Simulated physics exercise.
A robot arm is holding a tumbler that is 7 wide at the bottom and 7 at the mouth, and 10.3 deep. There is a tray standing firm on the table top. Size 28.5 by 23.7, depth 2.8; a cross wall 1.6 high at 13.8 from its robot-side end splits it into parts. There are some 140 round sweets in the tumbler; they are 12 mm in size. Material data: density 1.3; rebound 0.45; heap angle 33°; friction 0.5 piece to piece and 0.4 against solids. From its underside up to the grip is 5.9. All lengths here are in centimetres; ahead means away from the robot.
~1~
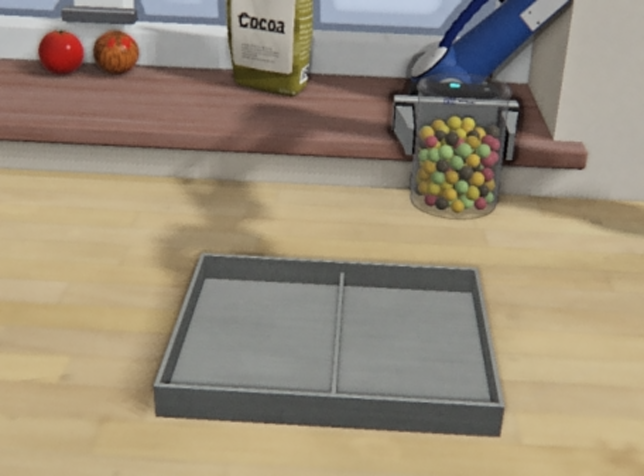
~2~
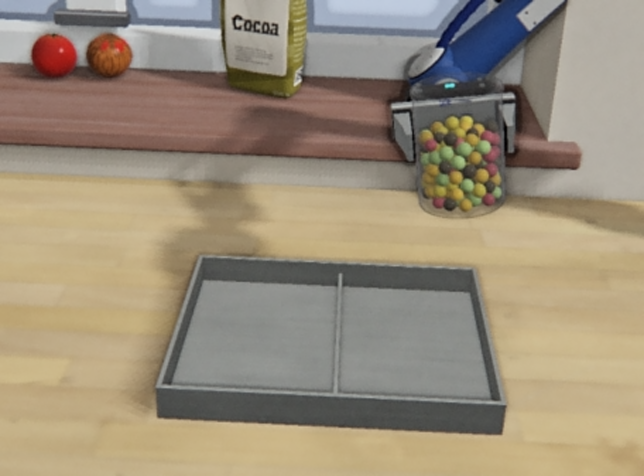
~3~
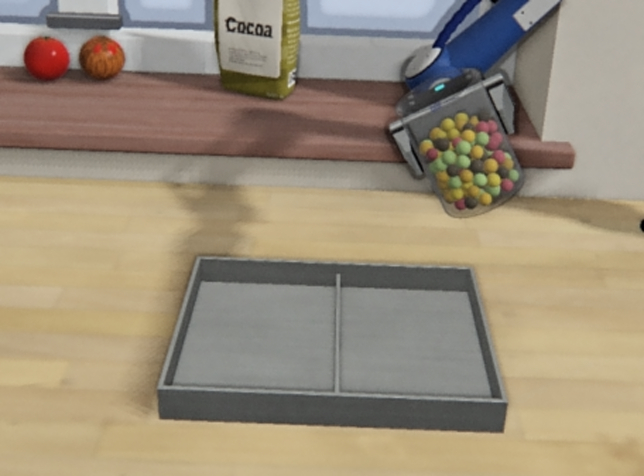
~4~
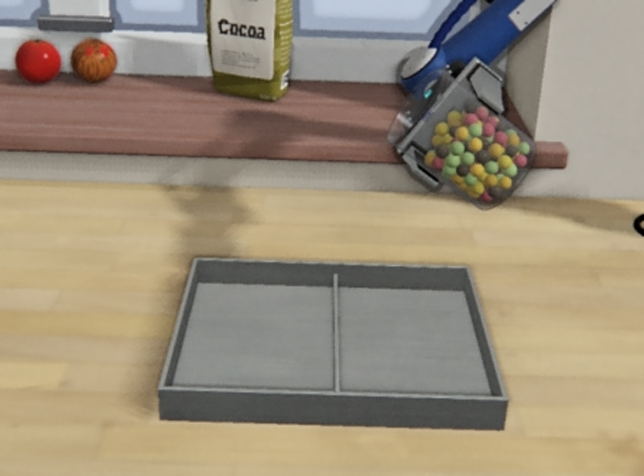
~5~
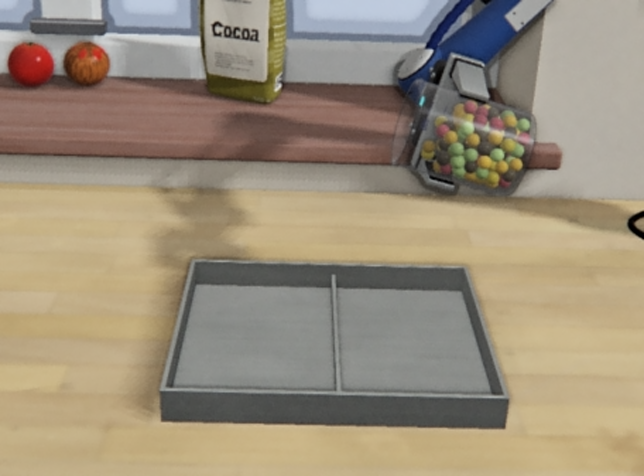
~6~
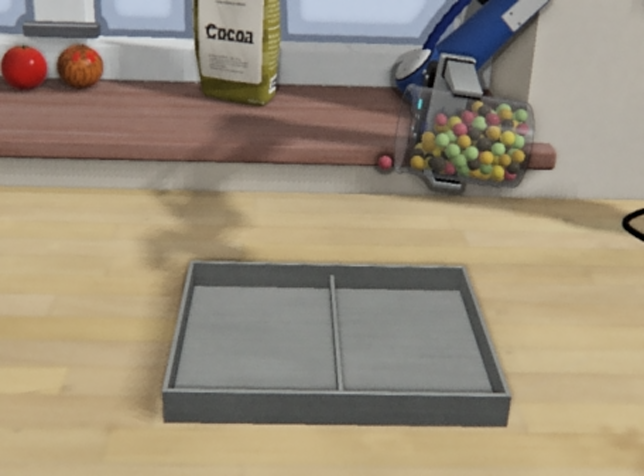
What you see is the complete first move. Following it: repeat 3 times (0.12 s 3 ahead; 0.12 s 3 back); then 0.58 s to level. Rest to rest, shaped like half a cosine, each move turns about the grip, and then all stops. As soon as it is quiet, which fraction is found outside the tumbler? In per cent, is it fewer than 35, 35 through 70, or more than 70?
35 through 70 per cent.
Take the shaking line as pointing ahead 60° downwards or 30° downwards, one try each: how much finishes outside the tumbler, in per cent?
I'd say close to 5 percent for the first and close to 25 percent for the second.
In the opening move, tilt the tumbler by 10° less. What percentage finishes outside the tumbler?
Roughly 20 percent.
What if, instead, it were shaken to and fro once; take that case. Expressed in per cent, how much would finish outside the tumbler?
Roughly 15 percent.
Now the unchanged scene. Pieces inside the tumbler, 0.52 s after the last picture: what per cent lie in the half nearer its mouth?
Roughly 45 %.
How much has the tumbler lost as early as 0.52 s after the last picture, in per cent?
Roughly 30 percent up to then.
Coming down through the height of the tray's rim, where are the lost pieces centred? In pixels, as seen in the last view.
Around (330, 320).
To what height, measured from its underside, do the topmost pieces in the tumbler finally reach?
Roughly 6.0 cm.
Then, 0.52 s after the last picture, tilted 83° forward, highest piece 22 above the table; 99 in the tumbler, 18 in the far-side part, 6 in the robot-side part, 21 in flight or on a rim.
Then, 1.04 s after the last picture, tilted 35° forward, highest piece 24 above the table; 80 in the tumbler, 38 in the far-side part, 25 in the robot-side part, 1 in flight or on a rim.
Then, 1.50 s after the last picture, level, highest piece 22 above the table; 80 in the tumbler, 39 in the far-side part, 25 in the robot-side part.
Then, 2.55 s after the last picture, level, highest piece 22 above the table; 80 in the tumbler, 39 in the far-side part, 25 in the robot-side part.
Final count, 80 in the tumbler, 39 in the far-side part, 25 in the robot-side part. That is 44 % outside the tumbler.
